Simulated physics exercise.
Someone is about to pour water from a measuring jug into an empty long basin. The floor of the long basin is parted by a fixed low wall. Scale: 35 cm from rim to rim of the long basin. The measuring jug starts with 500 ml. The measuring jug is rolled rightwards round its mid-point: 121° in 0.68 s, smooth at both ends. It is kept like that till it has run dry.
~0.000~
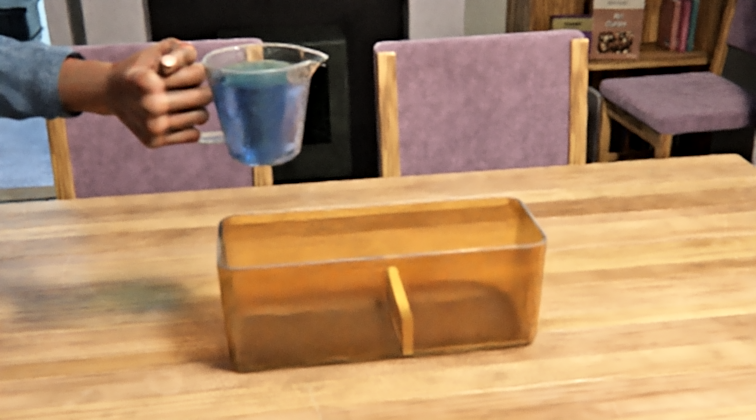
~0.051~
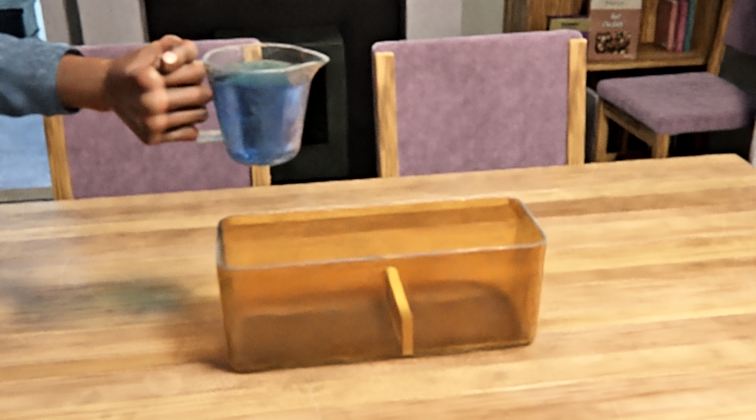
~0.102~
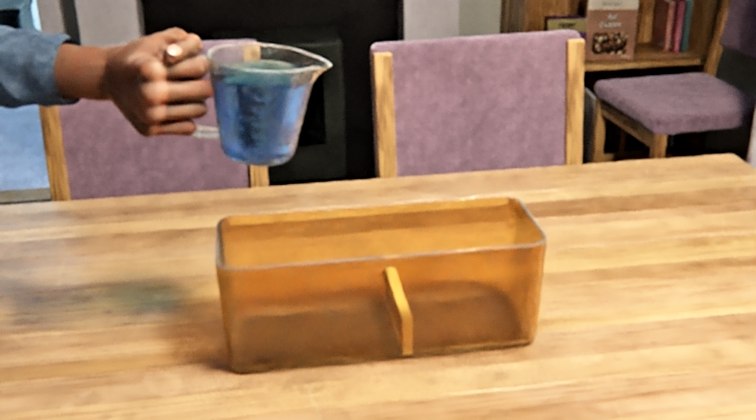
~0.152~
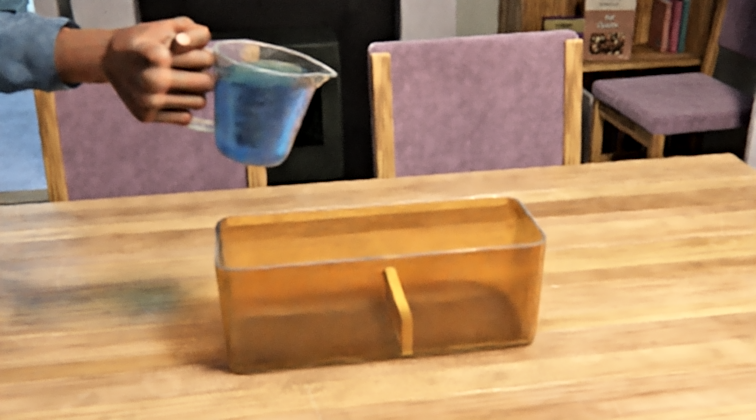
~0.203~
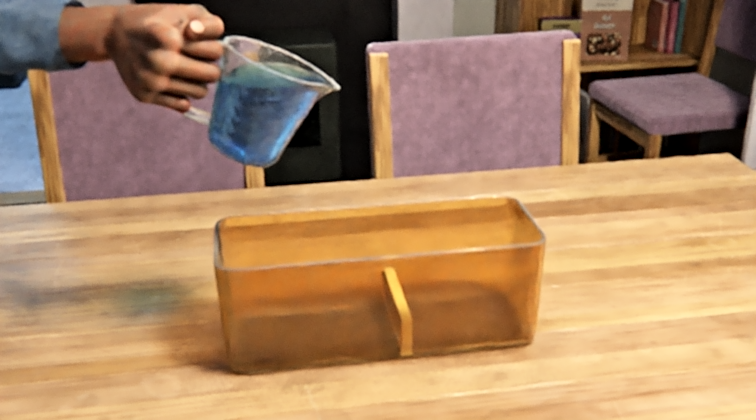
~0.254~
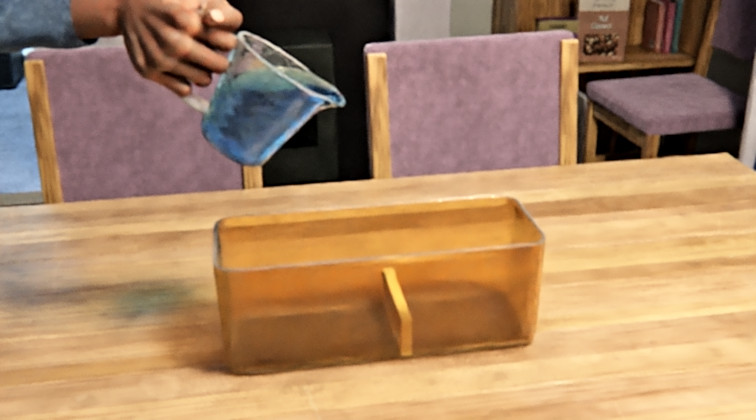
A clear measuring jug of blue liquid, held by a hand at the left, hangs almost upright above a wooden table, up and to the left of an empty, long amber basin with a low divider. The hand tilts it rightwards, slowly then further, until its spout slants down towards the right.
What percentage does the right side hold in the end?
Roughly 24 per cent is past the wall.
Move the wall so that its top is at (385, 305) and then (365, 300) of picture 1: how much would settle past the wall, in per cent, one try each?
First 45, then 70 per cent.
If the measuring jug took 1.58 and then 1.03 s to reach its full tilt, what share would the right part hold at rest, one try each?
In turn about 45 and 30 per cent.
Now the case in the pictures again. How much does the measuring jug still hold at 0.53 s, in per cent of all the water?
Some 30 per cent.
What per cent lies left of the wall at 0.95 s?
About 74 per cent.
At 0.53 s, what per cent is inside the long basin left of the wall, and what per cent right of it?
Left about 20, right about 18.
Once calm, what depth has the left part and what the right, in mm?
Some 16 mm on the left and 6 mm on the right.
Then, 0.53 s in, the tilt is 107° and 30 per cent is still to pour, 21 is left of the wall and 18 right of it.
Then, 0.74 s in, the tilt is 121° and 1 per cent is still to pour, 75 is left of the wall and 21 right of it.
Then, 0.95 s in, the tilt is 121° and 0 per cent is still to pour, 73 is left of the wall and 23 right of it.
Then, 1.18 s in, the tilt is 121° and 0 per cent is still to pour, 73 is left of the wall and 24 right of it.
Finally, 74 per cent lies left of the wall, 24 right of it and 3 outside.
